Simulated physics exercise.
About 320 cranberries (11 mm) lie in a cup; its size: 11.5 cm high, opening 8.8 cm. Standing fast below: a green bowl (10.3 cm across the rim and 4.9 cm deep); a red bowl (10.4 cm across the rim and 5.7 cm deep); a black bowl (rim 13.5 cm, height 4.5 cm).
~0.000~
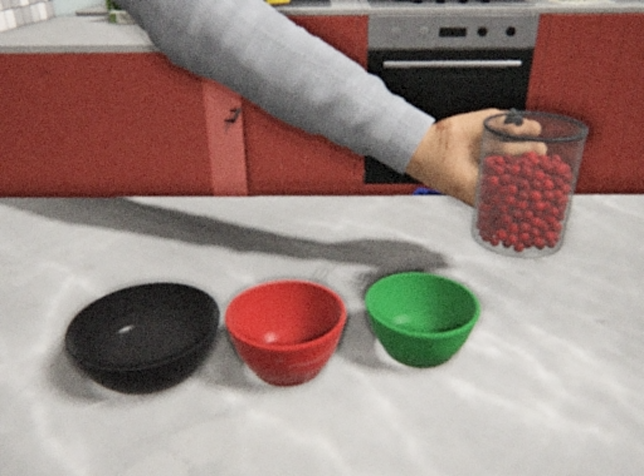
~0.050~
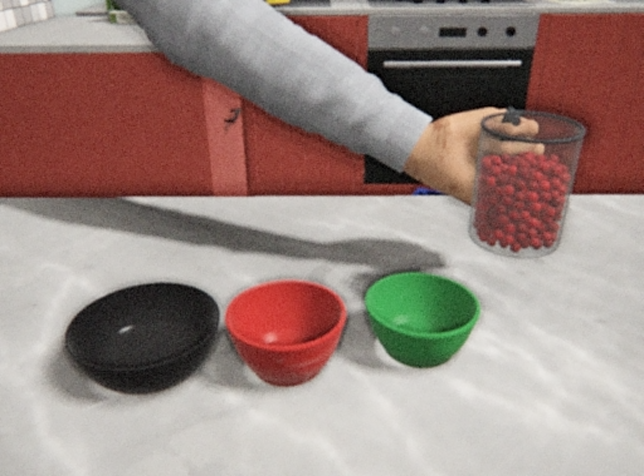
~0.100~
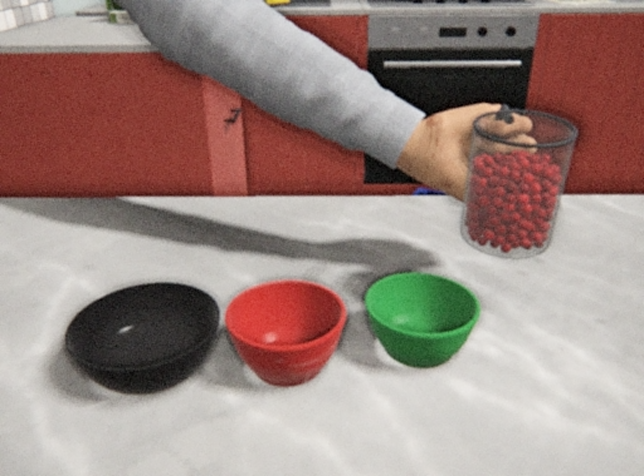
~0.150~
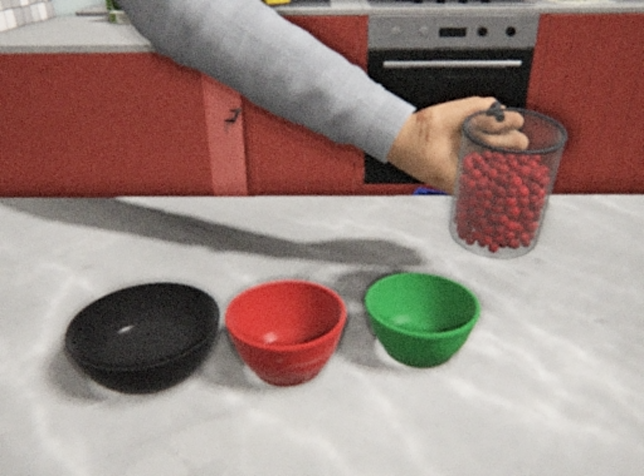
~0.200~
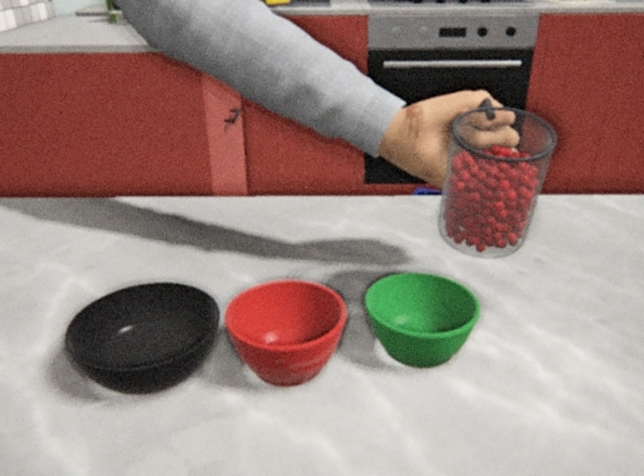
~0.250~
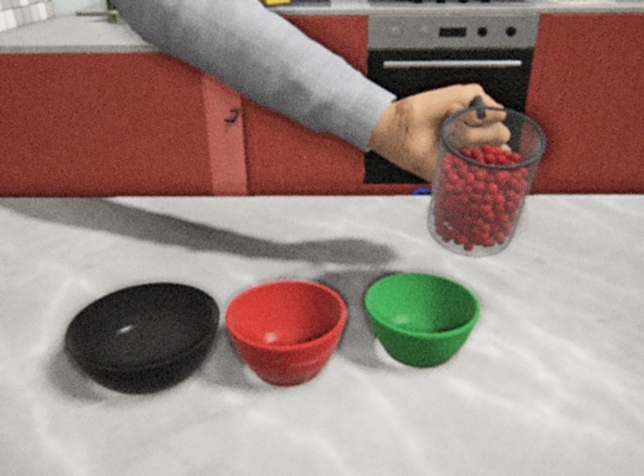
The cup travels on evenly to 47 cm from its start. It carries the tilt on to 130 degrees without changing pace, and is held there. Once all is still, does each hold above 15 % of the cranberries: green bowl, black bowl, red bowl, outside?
Green bowl under, black bowl over, red bowl over, outside over.
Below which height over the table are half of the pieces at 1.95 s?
About 2 cm.
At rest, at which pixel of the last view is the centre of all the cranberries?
Around (225, 346).
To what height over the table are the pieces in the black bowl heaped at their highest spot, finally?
Roughly 3.5 cm.
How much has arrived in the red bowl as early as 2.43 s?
Near 30 per cent so far.
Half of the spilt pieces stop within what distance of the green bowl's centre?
Some 18 cm.
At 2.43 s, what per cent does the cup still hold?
Some 0 per cent of the load.
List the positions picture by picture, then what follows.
The first picture shows cup at (529, 159); tilt 0 degrees; moved 0.0 cm; lip at (550, 140); top of the load at (542, 160); green bowl at (422, 301); red bowl at (286, 311); black bowl at (145, 321).
The second picture shows cup at (526, 160); tilt 1 degrees; moved 0.3 cm; lip at (547, 142); top of the load at (540, 160).
The third picture shows cup at (517, 164); tilt 4 degrees; moved 1.1 cm; low side front; lip at (538, 146); top of the load at (484, 159).
The fourth picture shows cup at (505, 169); tilt 9 degrees; moved 2.2 cm; low side front; lip at (527, 153); top of the load at (474, 157).
The fifth picture shows cup at (493, 176); tilt 14 degrees; moved 3.2 cm; low side front; lip at (514, 160); top of the load at (464, 156).
The sixth picture shows cup at (481, 182); tilt 20 degrees; moved 4.3 cm; low side front; lip at (502, 167); top of the load at (465, 154); green bowl at (422, 301); red bowl at (286, 311); black bowl at (145, 321). It turns about 105 degrees a second.
Then, at 0.91 s, tilt 87 degrees; cup 100 %; middle of all pieces near (334, 186).
After 1.45 s, tilt 130 degrees; cup 25 %, red bowl 30 %, black bowl 15 %, outside 20 %, in the air 10 %; middle of all pieces near (233, 301).
After 1.95 s, tilt 130 degrees; red bowl 30 %, black bowl 35 %, outside 30 %; middle of all pieces near (218, 343).
After 2.43 s, tilt 130 degrees; red bowl 30 %, black bowl 35 %, outside 30 %; middle of all pieces near (218, 343).
At rest (2.7 s), cup 0 %, red bowl 30 %, green bowl 0 %, black bowl 35 %, outside 30 %.
